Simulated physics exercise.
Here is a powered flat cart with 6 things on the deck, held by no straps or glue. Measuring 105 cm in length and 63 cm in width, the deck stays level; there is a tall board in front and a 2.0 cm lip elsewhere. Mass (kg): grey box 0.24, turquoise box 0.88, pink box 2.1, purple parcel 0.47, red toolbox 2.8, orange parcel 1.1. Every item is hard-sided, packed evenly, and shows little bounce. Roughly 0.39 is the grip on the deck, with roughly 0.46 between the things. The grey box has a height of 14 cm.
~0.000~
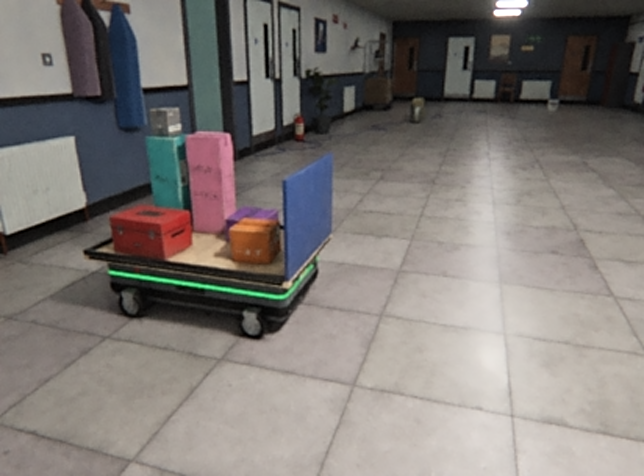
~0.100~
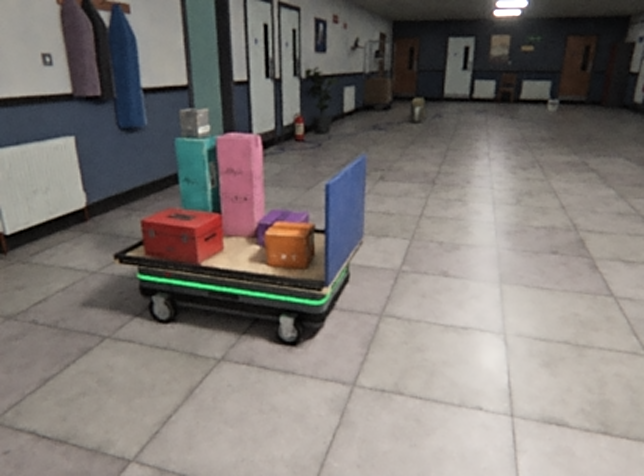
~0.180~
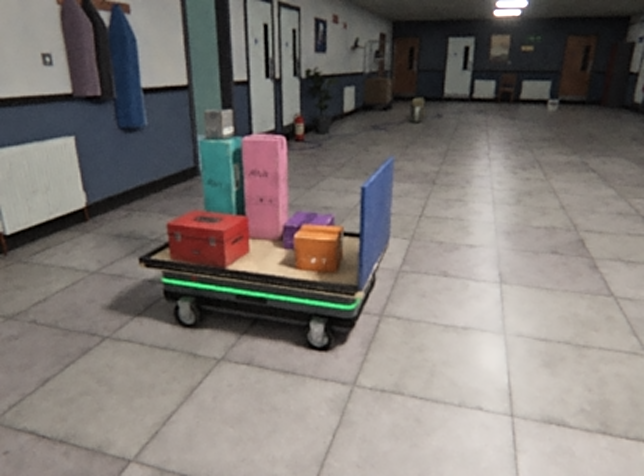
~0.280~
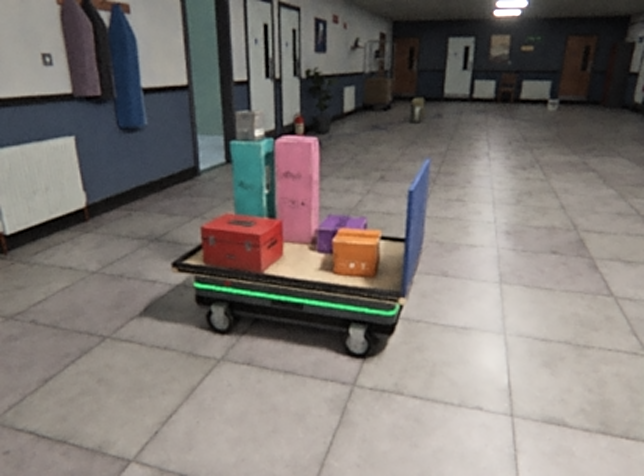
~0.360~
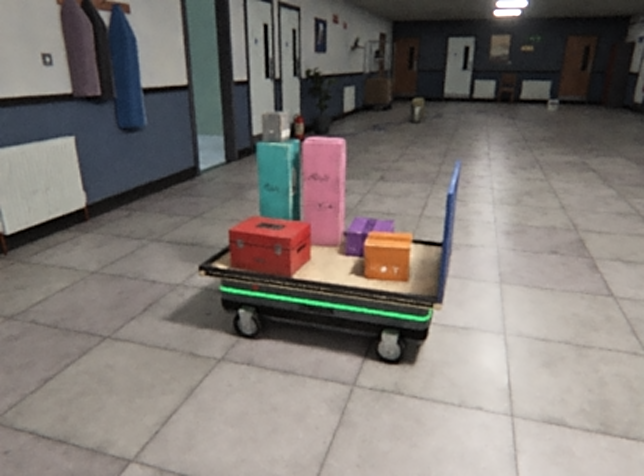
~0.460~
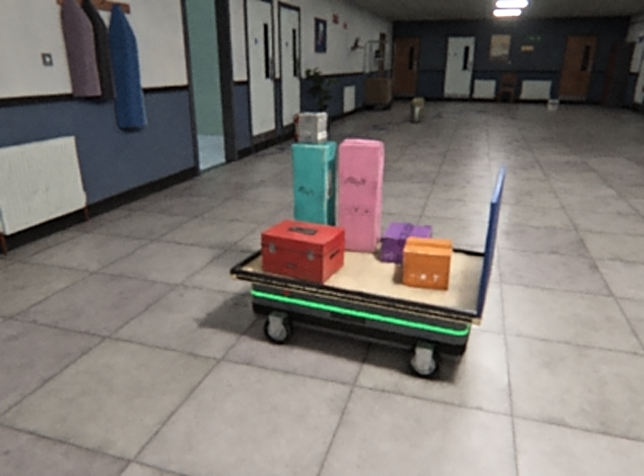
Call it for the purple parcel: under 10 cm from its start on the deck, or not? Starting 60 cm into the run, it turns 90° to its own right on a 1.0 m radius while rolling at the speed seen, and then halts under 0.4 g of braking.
Under.
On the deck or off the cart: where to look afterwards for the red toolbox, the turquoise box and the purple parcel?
Outcome: The red toolbox remains on its support; the turquoise box departs its support; the purple parcel remains on its support.
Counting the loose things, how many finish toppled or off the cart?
All told, 3.
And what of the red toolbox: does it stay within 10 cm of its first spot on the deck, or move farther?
Red toolbox: Unmoved.
After 0.86 s, cart 155 cm along, turned 46°; grey box and pink box now off the cart; purple parcel slid 5 cm near (564, 326); turquoise box leaning 18°.
After 1.16 s, cart 209 cm along, turned 77°; turquoise box now off the cart; purple parcel slid 4 cm; orange parcel slid 20 cm.
After 1.46 s, cart 261 cm along, turned 90°; purple parcel slid 4 cm; orange parcel slid 18 cm.
At rest (2.3 s), off the cart, grey box, turquoise box and pink box; not toppled but over 10 cm from the start, orange parcel; the other 2 in place, give or take 10 cm.
